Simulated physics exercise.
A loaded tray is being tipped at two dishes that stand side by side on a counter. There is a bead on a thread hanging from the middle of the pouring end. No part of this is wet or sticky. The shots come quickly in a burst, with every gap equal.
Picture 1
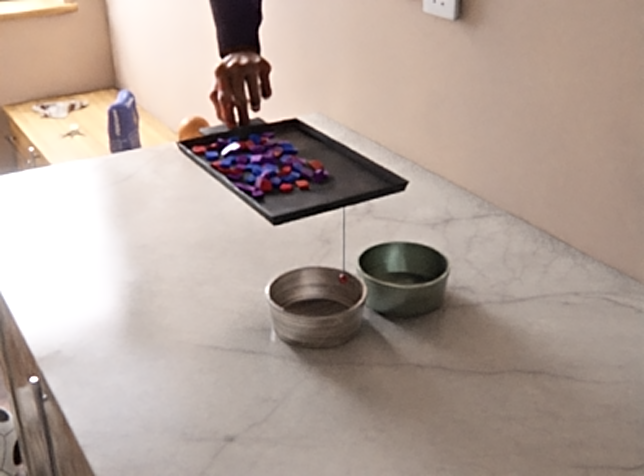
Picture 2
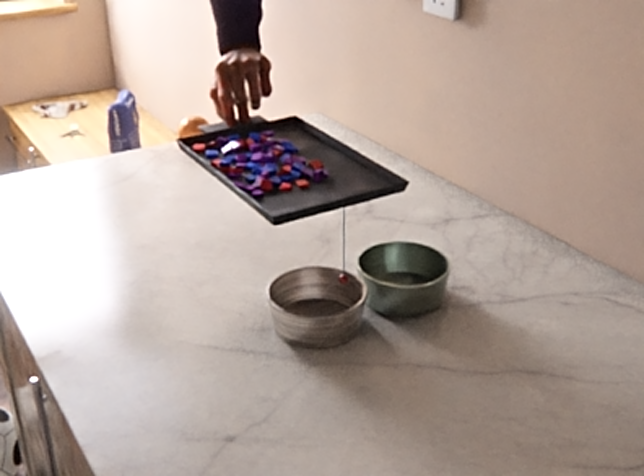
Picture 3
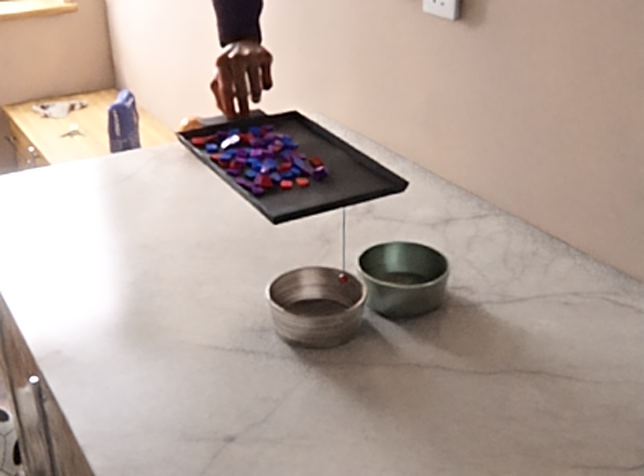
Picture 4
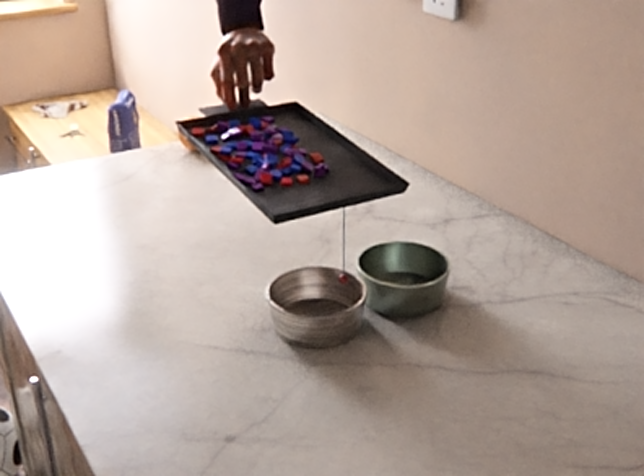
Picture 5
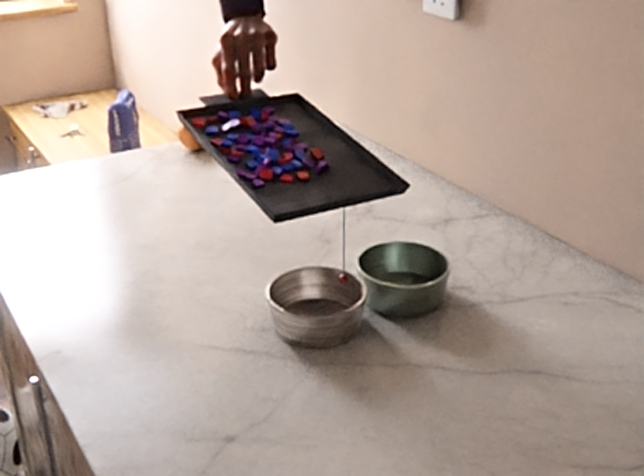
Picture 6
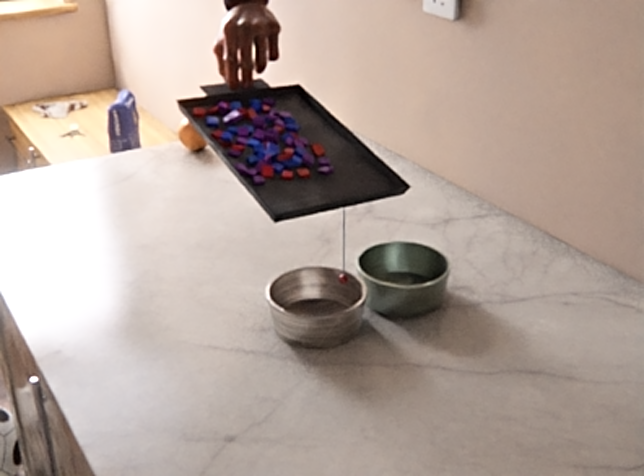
A dark tray of blue, purple and red mosaic tiles tilting gradually as a hand raises its far end above two bowls.
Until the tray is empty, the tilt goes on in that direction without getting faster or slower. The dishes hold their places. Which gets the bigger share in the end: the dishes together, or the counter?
The counter gets the bigger share.
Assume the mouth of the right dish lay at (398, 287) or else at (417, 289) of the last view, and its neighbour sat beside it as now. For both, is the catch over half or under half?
The bulk of it, then the bulk of it.
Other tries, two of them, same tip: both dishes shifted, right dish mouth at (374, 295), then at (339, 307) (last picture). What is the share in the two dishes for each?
First placement: Some 60 %; second placement: Some 30 %.
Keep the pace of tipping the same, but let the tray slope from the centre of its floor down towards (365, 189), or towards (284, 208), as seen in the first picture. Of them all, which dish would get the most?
So, first the right-side one, then the left-side one.
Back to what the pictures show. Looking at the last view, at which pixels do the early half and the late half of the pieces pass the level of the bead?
Early half (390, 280), late half (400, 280).
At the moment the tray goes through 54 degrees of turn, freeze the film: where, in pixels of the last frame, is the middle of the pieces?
Somewhere about pixel (354, 185).
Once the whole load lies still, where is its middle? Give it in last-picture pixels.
Somewhere around (412, 332) in the final view.
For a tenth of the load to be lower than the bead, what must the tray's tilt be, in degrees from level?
The angle is around 60°.
Just after the last frame, tray tipped steeply; almost all on the tray; about a tenth in the air.
A moment on, tray tipped right over; roughly half on the tray; about a tenth in the left dish; about a tenth in the right dish; roughly a quarter outside both; about a tenth in the air.
Further on, tray tipped past a quarter turn; about a tenth in the left dish; roughly a quarter in the right dish; roughly two thirds outside both.
When it is over, tray tipped past a quarter turn; about a tenth in the left dish; roughly a quarter in the right dish; roughly two thirds outside both.
